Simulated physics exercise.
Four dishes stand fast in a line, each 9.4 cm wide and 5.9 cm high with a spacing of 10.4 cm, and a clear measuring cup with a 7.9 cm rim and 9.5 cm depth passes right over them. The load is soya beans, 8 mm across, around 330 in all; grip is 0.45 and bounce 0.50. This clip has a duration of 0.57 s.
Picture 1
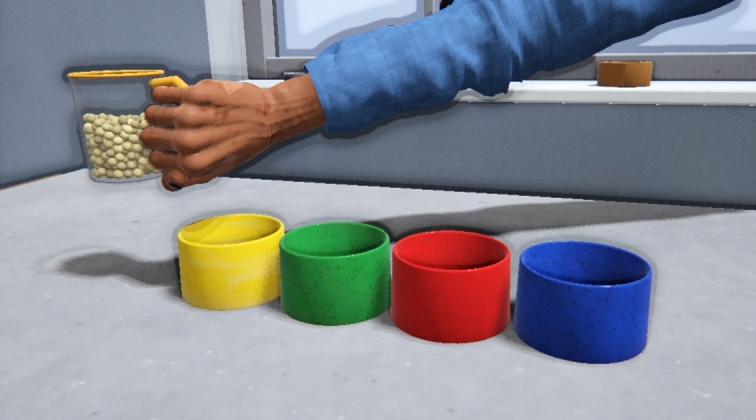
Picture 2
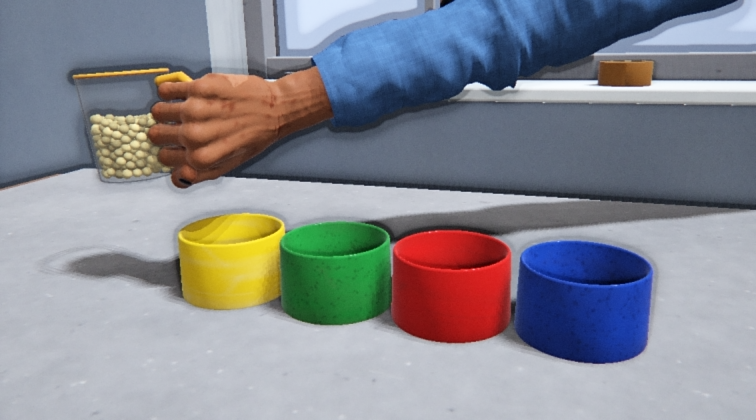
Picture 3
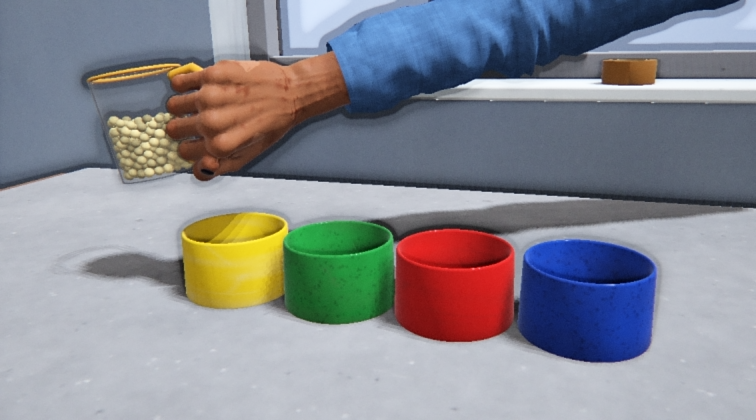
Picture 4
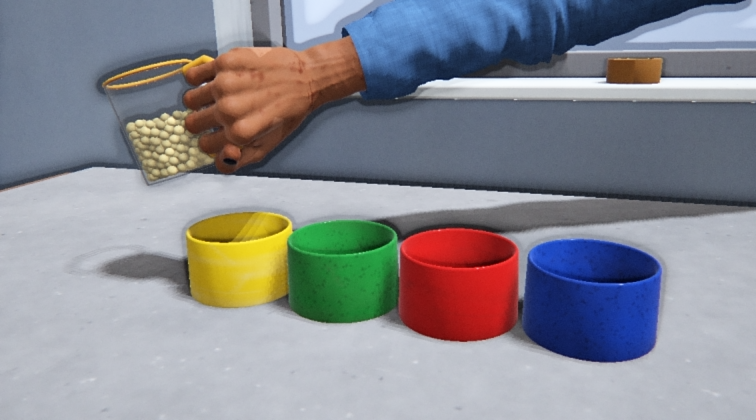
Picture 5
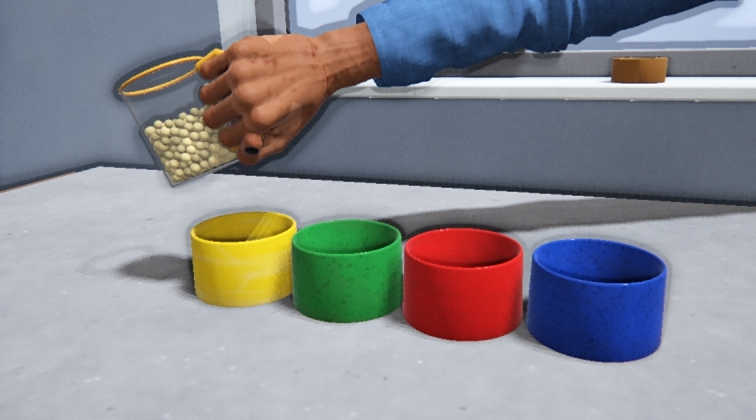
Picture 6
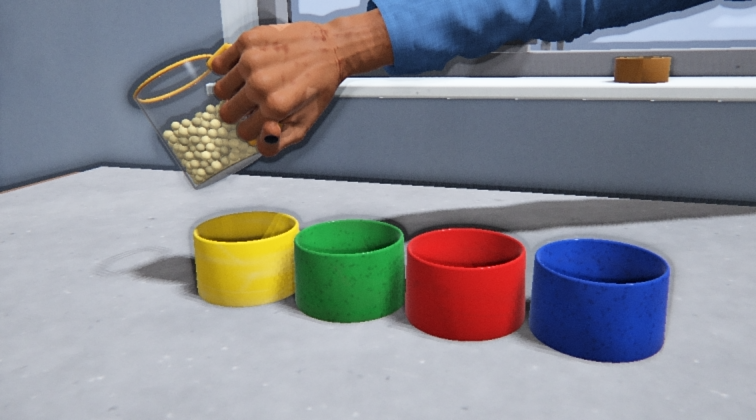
A hand in a blue sleeve held a clear measuring cup of soya beans, moved it slowly to the right and gradually tilted it, above a row of yellow, green, red and blue dishes.
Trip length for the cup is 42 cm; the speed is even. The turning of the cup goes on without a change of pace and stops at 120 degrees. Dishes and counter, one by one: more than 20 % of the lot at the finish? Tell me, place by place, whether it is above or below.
Red: Below the mark; blue: Below the mark; green: Above the mark; yellow: Below the mark; counter: Below the mark.
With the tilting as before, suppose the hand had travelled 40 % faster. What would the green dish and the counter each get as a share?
Shares - green 0, counter 10.
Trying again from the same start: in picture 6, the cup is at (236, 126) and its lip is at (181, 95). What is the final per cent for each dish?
Red 70; blue 10; green 0; yellow 0.
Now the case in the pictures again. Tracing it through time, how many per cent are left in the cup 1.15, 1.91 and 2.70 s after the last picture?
One after the other: 95, 0, 0 in a hundred.
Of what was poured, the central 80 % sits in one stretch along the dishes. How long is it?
I'd put it near 6 cm.
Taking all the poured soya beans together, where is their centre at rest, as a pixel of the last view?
Close to pixel (355, 276).
Then, 1.15 s after the last picture, tilt 99 degrees; cup holds 95 %.
Then, 1.91 s after the last picture, tilt 120 degrees; cup holds 0 %, green 90 %.
Then, 2.70 s after the last picture, tilt 120 degrees; cup holds 0 %, green 90 %.
In the end, red 0 %, blue 0 %, green 90 %, yellow 0 %, counter 5 %.
